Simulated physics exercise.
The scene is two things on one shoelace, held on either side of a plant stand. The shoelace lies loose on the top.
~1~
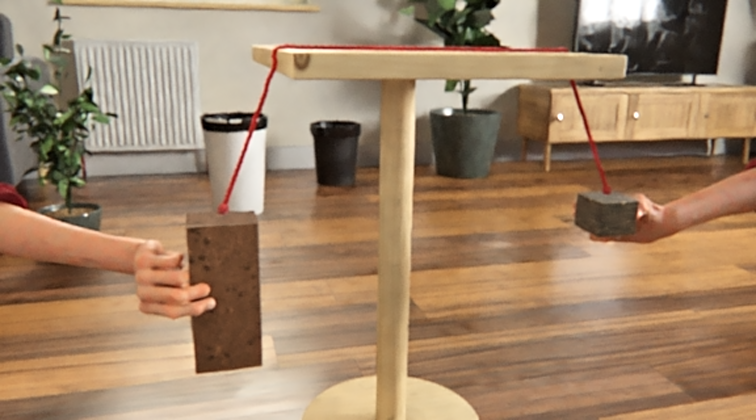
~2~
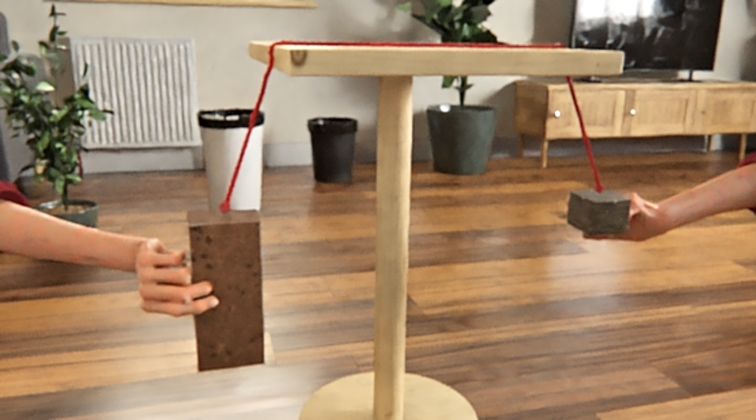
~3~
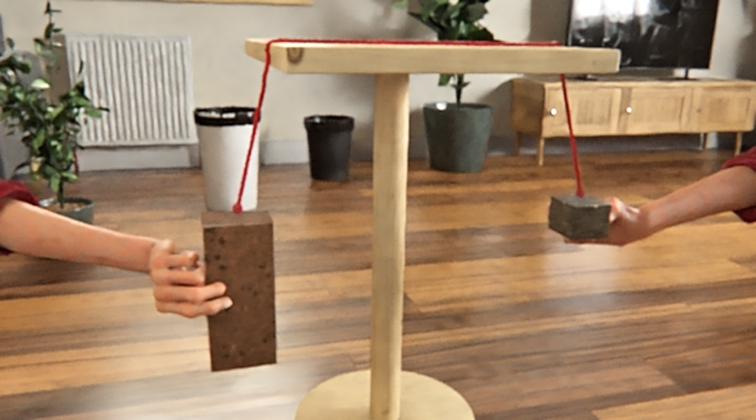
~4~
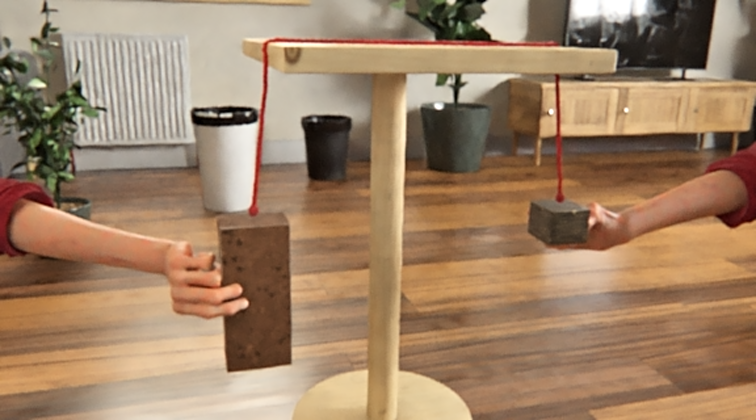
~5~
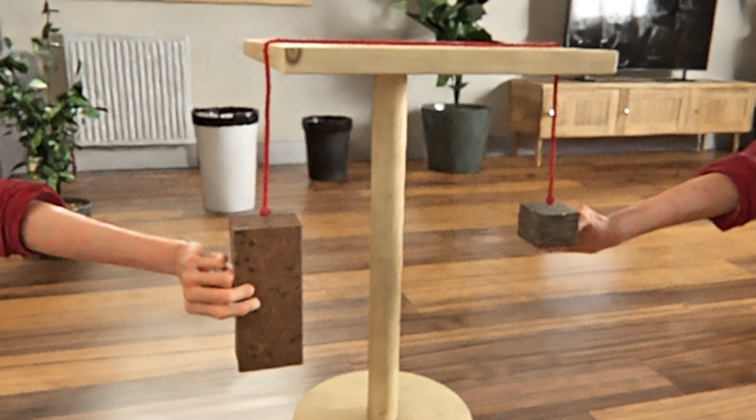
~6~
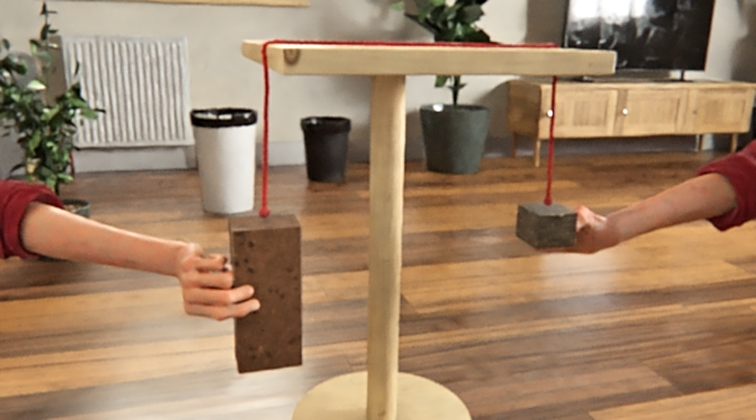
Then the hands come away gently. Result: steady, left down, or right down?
Left down.
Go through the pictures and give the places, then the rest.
Left brick (226, 291); right block (606, 213); shoelace over the top (434, 50), in the first frame.
Left brick (227, 290); right block (598, 212), in the second frame.
Left brick (240, 290); right block (579, 216), in the third frame.
Left brick (255, 292); right block (558, 222), in the fourth frame.
Left brick (267, 292); right block (548, 224), in the fifth frame.
Left brick (266, 293); right block (546, 225); shoelace over the top (424, 45), in the sixth frame.
Then, 0.38 s after the last picture, left brick down on the floor; right block pulled up onto the top.
Then, 0.82 s after the last picture, left brick down on the floor; right block lower.
Then, 1.26 s after the last picture, left brick down on the floor; right block down on the floor.
At rest, left brick down on the floor; right block down on the floor. The shoelace drops leftwards.
